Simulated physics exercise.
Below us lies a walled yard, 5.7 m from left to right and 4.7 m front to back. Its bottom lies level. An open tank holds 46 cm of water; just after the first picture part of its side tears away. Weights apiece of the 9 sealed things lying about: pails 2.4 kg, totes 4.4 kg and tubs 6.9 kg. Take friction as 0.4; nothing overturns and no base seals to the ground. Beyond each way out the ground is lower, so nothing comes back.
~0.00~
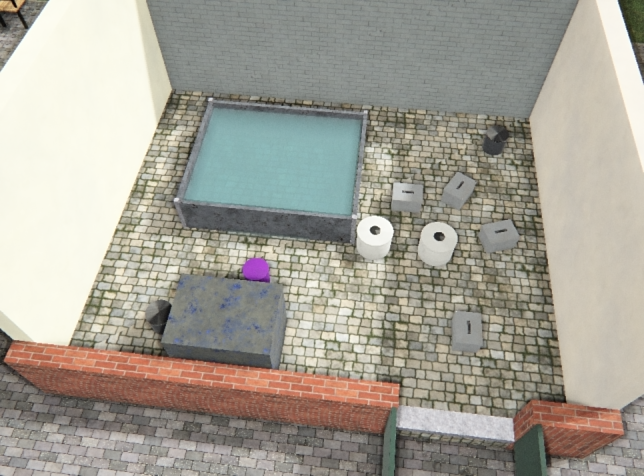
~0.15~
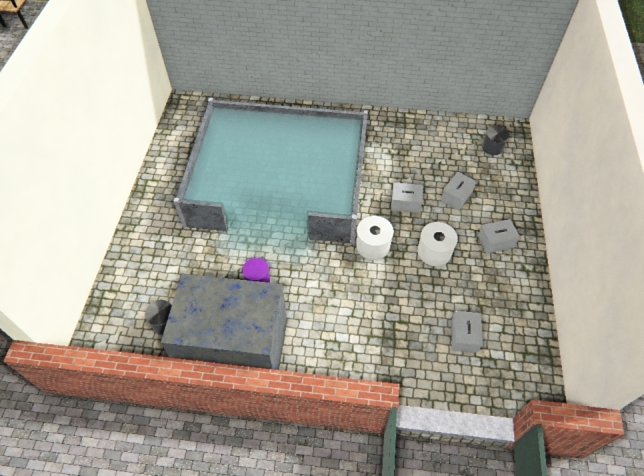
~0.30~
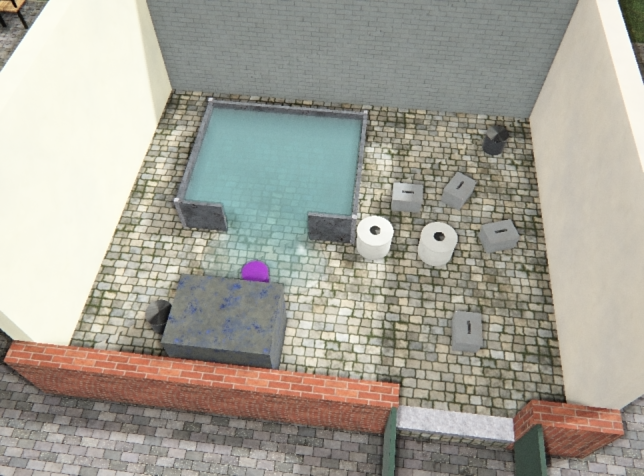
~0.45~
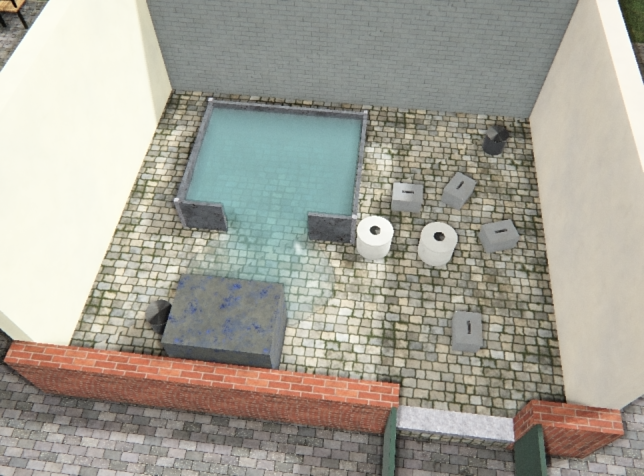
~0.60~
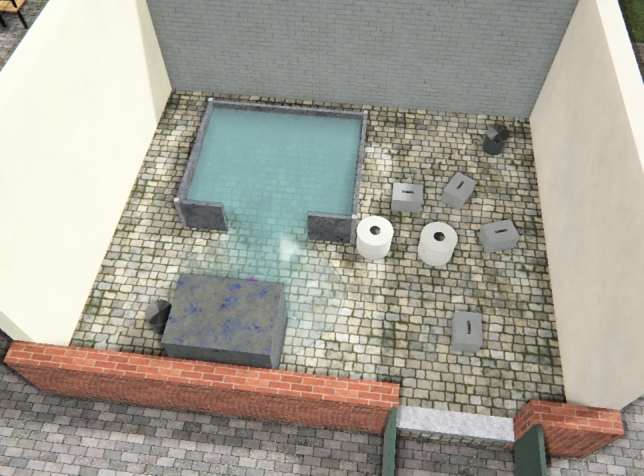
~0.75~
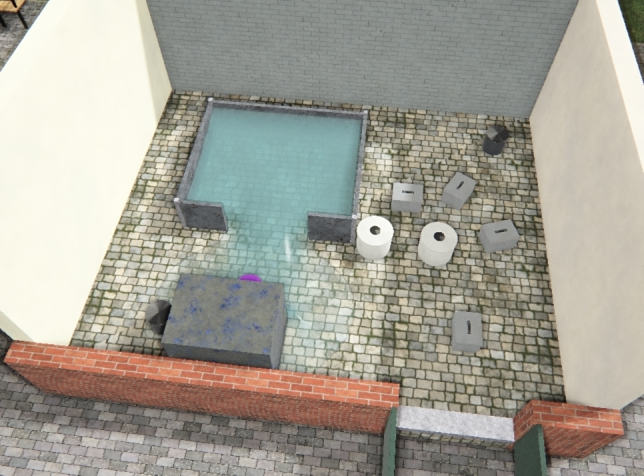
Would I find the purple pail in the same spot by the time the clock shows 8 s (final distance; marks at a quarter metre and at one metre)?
Purple pail travels far.
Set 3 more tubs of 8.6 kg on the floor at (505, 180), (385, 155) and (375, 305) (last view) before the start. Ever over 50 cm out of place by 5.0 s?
In turn: Short of it, under, past it.
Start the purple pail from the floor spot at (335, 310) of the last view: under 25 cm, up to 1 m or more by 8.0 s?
It ends far away.
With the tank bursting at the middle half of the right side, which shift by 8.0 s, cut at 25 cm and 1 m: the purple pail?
In that case the purple pail holds its place.
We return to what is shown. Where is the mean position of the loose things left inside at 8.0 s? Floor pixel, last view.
Around (392, 214).
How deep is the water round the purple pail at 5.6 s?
Roughly 2 cm.
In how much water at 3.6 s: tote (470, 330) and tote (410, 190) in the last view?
Roughly 8 and 0 cm.
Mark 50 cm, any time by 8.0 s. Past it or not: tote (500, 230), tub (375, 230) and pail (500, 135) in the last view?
In turn: Past it, under, more.
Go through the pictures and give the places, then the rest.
The purple pail at (256, 269), on the bottom; water covers 4.0 m2; 0 of 9 have shifted, in the first frame.
The purple pail at (256, 269), on the bottom; water covers 4.5 m2; 0 of 9 have shifted, in the second frame.
The purple pail at (255, 272), on the bottom, 5 cm from its start; water covers 5.1 m2; 0 of 9 have shifted, in the third frame.
The purple pail is out of sight; water covers 5.9 m2; 1 of 9 have shifted, in the fourth frame.
The purple pail is out of sight; 6.4 m2 under water; 1 of 9 have shifted, in the fifth frame.
The purple pail at (249, 286), afloat, 33 cm from its start; water covers 6.8 m2; 1 of 9 have shifted, in the sixth frame.
After 1.6 s the purple pail is near (254, 267), 0.1 m from its start, afloat; 0 of 9 are out; 1 afloat.
After 3.6 s the purple pail is near (374, 258), 1.5 m from its start, aground; 0 of 9 are out; 2 afloat.
After 5.6 s the purple pail is near (417, 255), 2.0 m from its start, aground; 0 of 9 are out; 1 afloat.
After 8.0 s the purple pail is near (416, 255), 2.0 m from its start, afloat; 0 of 9 are out; 5 afloat.
